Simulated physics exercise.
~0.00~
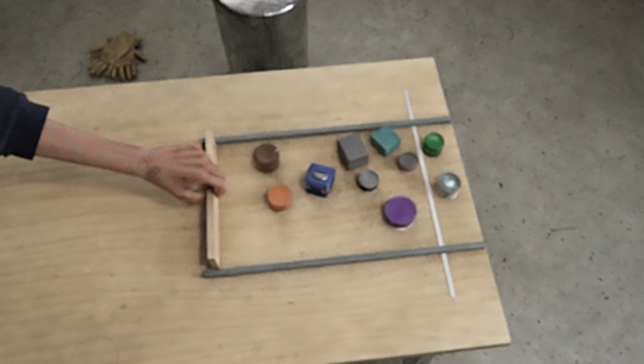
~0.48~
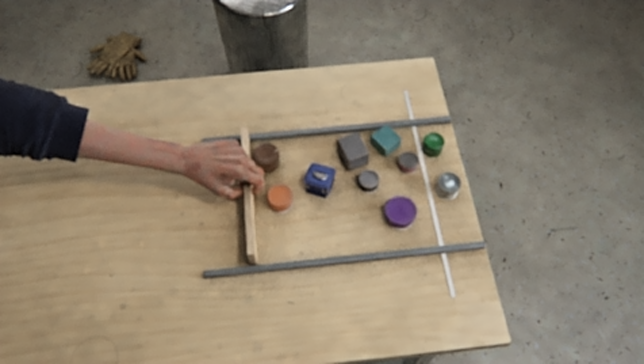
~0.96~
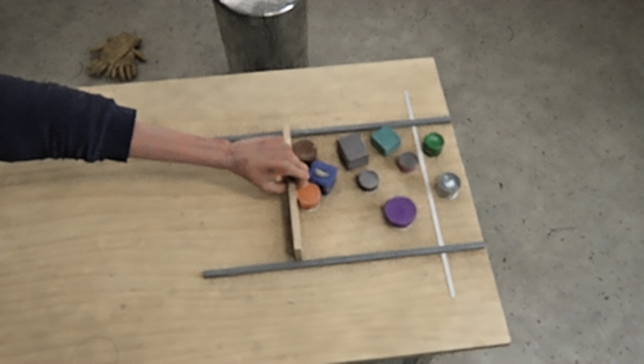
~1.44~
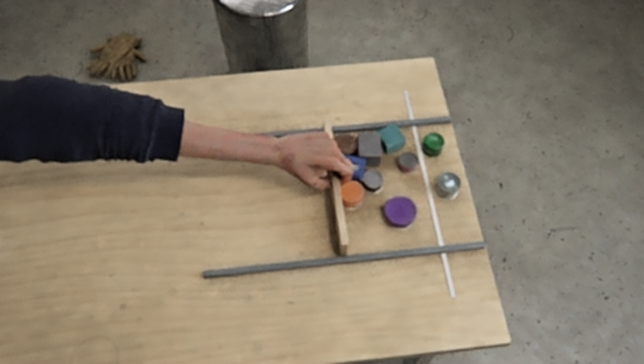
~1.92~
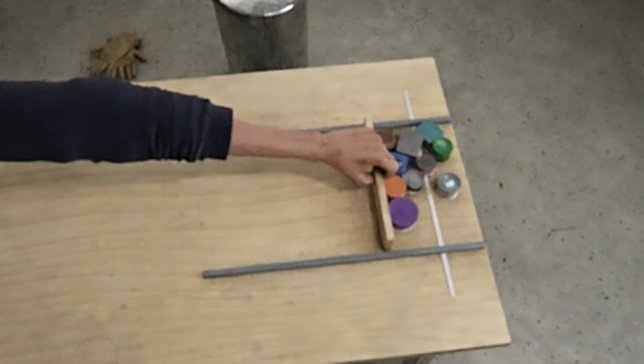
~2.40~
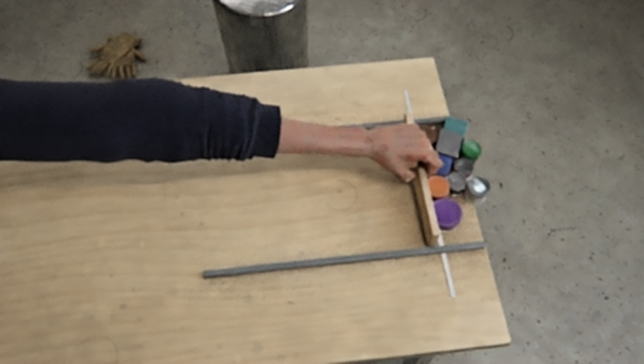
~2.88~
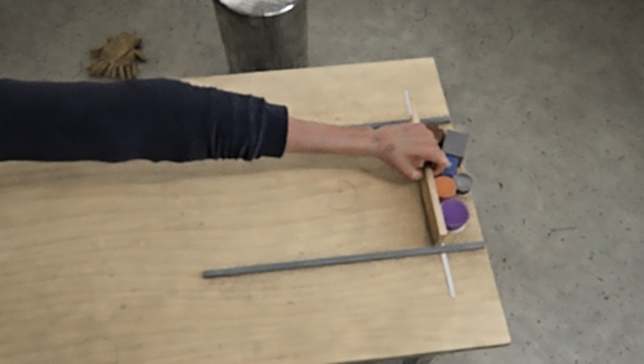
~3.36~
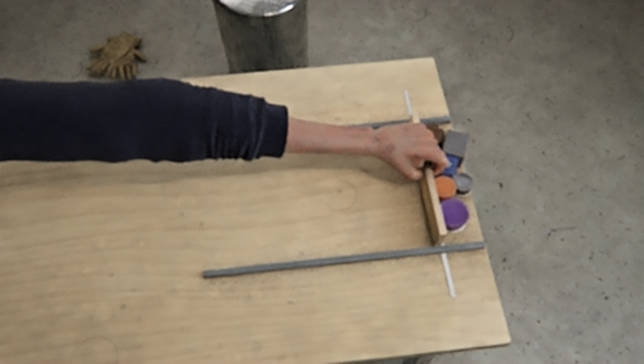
The clip shows a hand sliding an upright board rightward between two rails on a wooden table, gathering small coloured objects and pushing them toward the edge. Several, including the green and turquoise ones, disappear over it, while the rest remain beside the board as it stops near the white strip.
